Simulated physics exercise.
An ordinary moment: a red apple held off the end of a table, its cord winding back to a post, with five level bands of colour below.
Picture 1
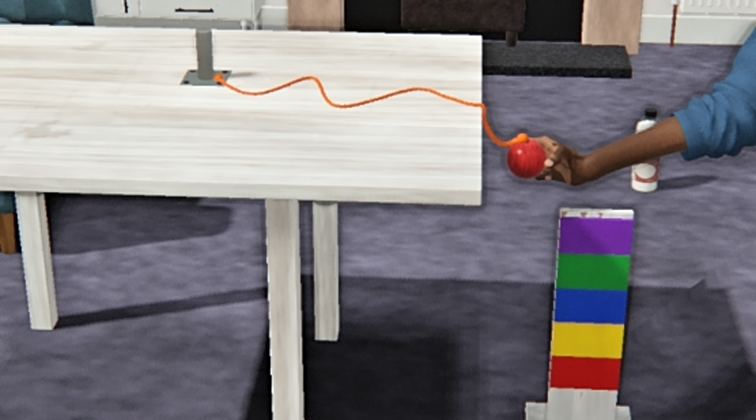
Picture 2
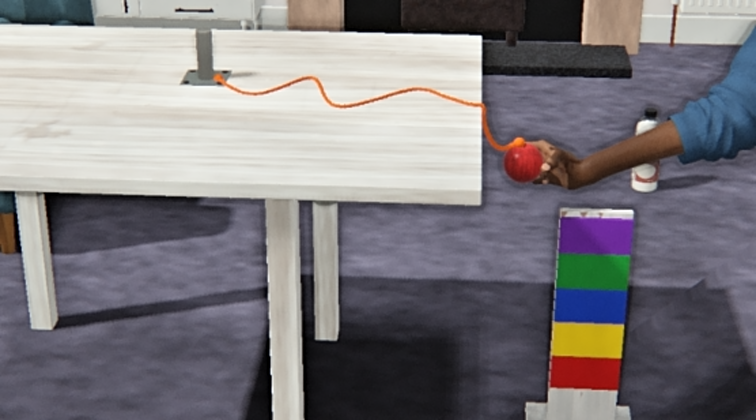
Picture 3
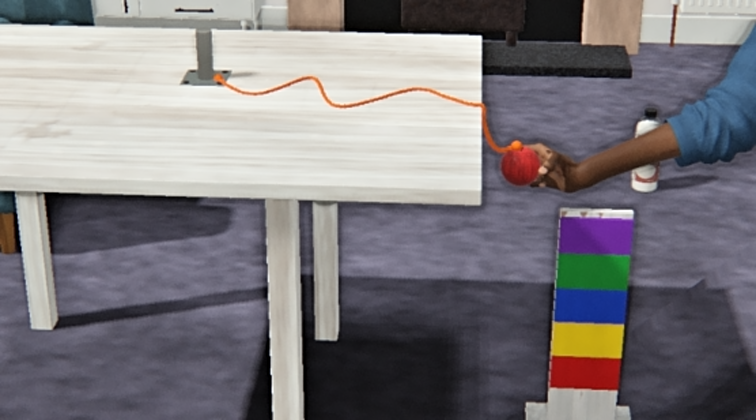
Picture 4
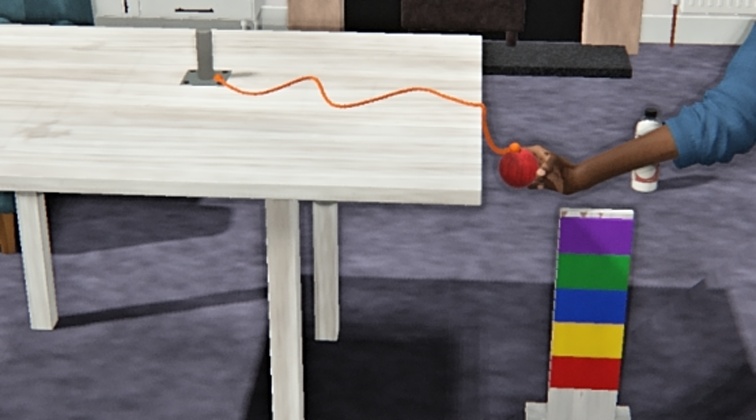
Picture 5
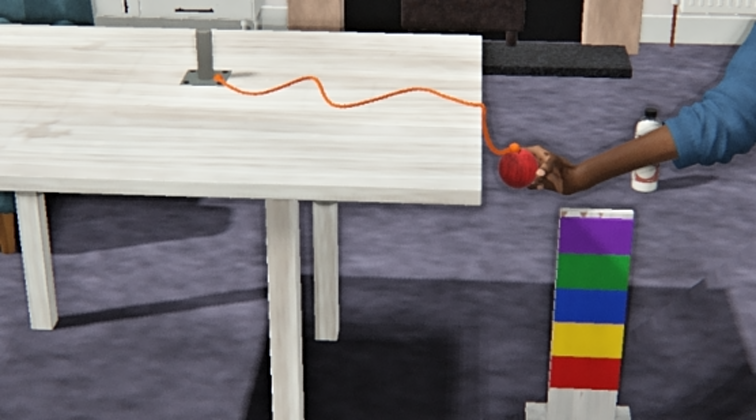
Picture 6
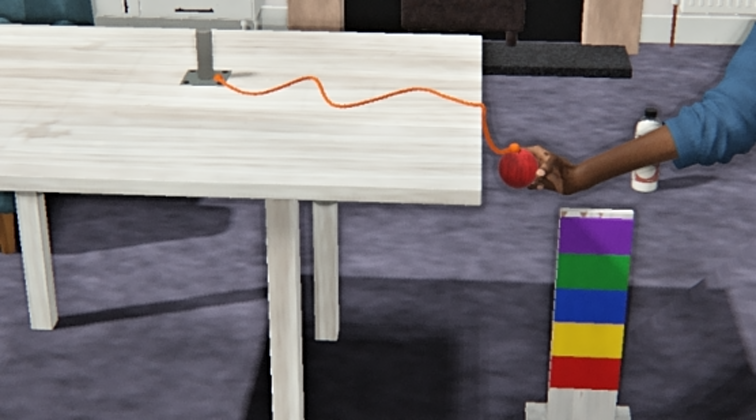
A hand holds a corded red ball beside a table, shifting it slightly left and down.
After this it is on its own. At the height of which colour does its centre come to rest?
At blue.
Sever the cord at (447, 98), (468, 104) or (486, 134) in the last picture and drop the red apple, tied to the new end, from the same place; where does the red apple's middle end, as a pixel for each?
Near (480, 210), (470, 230) and (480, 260).
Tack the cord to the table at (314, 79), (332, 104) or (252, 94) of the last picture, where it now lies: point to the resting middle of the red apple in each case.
Try by try, around (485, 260), (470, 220) and (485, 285).
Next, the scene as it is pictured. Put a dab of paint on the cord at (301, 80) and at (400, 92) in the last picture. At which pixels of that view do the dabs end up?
About (337, 89), and the other about (481, 131).
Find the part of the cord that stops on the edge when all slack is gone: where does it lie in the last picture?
At (380, 98), roughly.
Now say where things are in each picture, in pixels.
Red apple (526, 159); purple (596, 237); green (593, 273); blue (590, 307); yellow (588, 341); red (585, 374), in the first picture.
Red apple (523, 163); cord through (237, 90) (301, 80) (329, 102) (395, 94) (463, 103), in the second picture.
Red apple (520, 166), in the third picture.
Red apple (518, 168); cord through (237, 90) (301, 80) (329, 102) (395, 94) (463, 103), in the fourth picture.
Red apple (518, 168), in the fifth picture.
Red apple (518, 168); cord through (237, 90) (301, 80) (329, 102) (395, 94) (463, 103), in the sixth picture.
Soon after, apple near (480, 283); level with blue.
Then, apple near (485, 297); level with blue.
At rest, apple near (478, 299); level with blue. Its centre hangs level with the blue band.
